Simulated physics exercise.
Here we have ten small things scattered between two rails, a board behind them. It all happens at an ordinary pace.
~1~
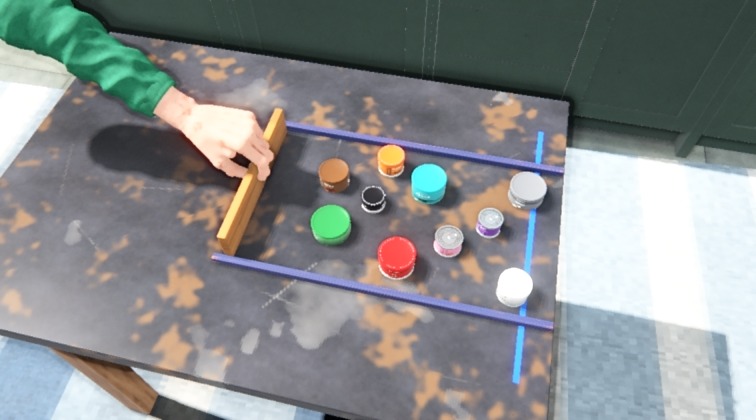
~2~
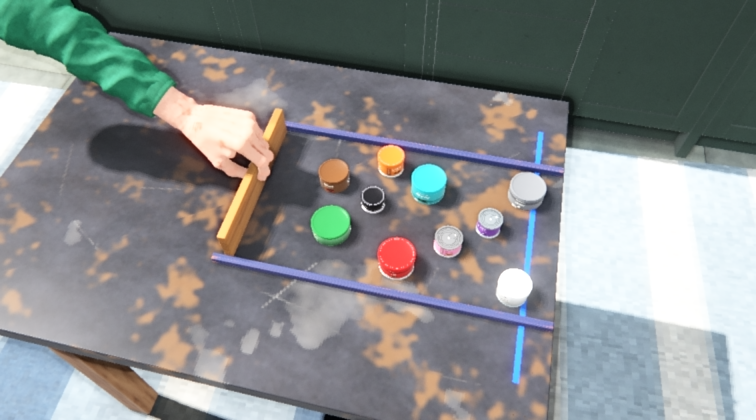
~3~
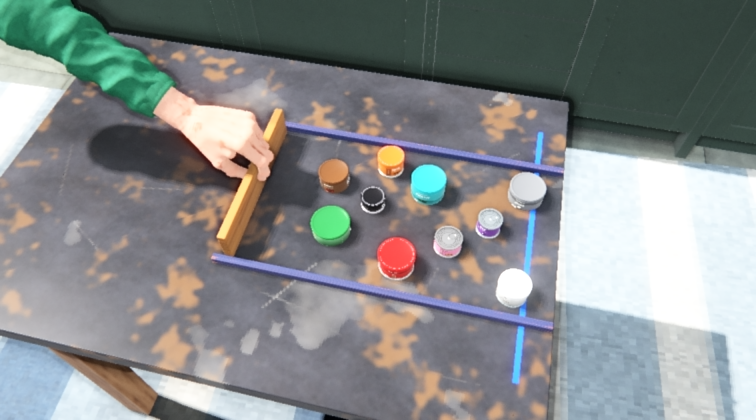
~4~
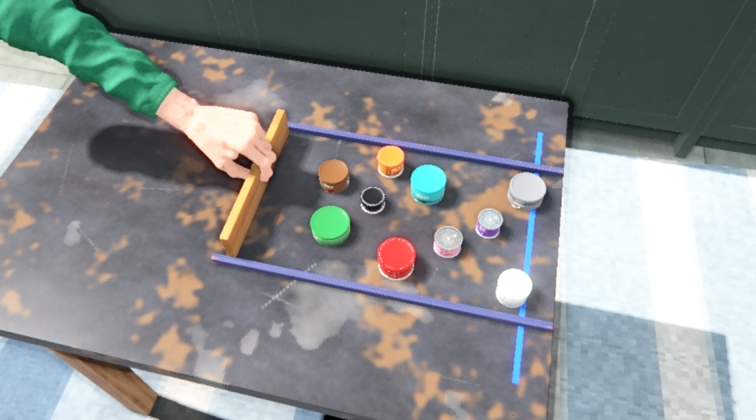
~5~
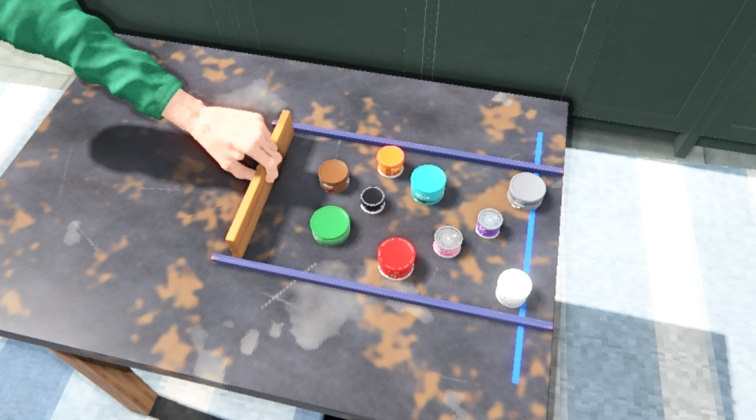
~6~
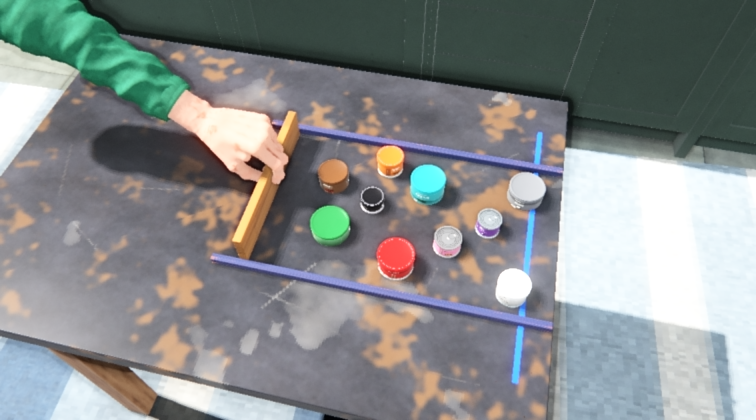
On a dark mottled table, a hand slides a wooden board slightly to the right.
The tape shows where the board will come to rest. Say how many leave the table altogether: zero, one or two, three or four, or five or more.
Here the number that fall off is five or more.
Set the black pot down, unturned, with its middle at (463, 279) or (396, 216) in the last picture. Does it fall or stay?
The black pot tumbles off; remains up.
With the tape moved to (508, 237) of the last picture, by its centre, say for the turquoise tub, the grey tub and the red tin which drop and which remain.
The turquoise tub remains up; the grey tub is lost; the red tin stays on.
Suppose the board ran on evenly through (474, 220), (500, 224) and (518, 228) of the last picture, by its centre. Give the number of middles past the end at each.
Place by place, 0, 1 and 4.
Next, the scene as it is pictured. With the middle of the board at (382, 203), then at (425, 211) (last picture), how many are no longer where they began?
By then 6, and 7.
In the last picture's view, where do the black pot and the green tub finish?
Near (543, 236) and (548, 264).
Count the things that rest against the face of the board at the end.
That makes 5.
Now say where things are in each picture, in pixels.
The first frame shows grey tub (527, 191); white tin (514, 288); purple tin (489, 223); board (256, 179); tape (530, 240).
The second frame shows white tin (514, 289); green tub (331, 226).
The third frame shows purple tin (489, 224); red tin (397, 259).
The fourth frame shows grey tub (526, 192); brown tub (334, 177).
The fifth frame shows white tin (513, 289); black pot (373, 200).
The sixth frame shows grey tub (526, 192); white tin (513, 289); purple tin (489, 224); board (270, 182); tape (529, 240).
Soon after, none off yet; grey tub at rest near (526, 192); white tin at rest near (513, 289); purple tin at rest near (489, 224).
Then, none off yet; grey tub moved about its own width near (563, 190); white tin moved a little near (527, 292); purple tin moved about its own width near (519, 229).
By the end, the number that fall off is five or more; fallen, turquoise tub, pink tin, purple tin, white tin and grey tub.
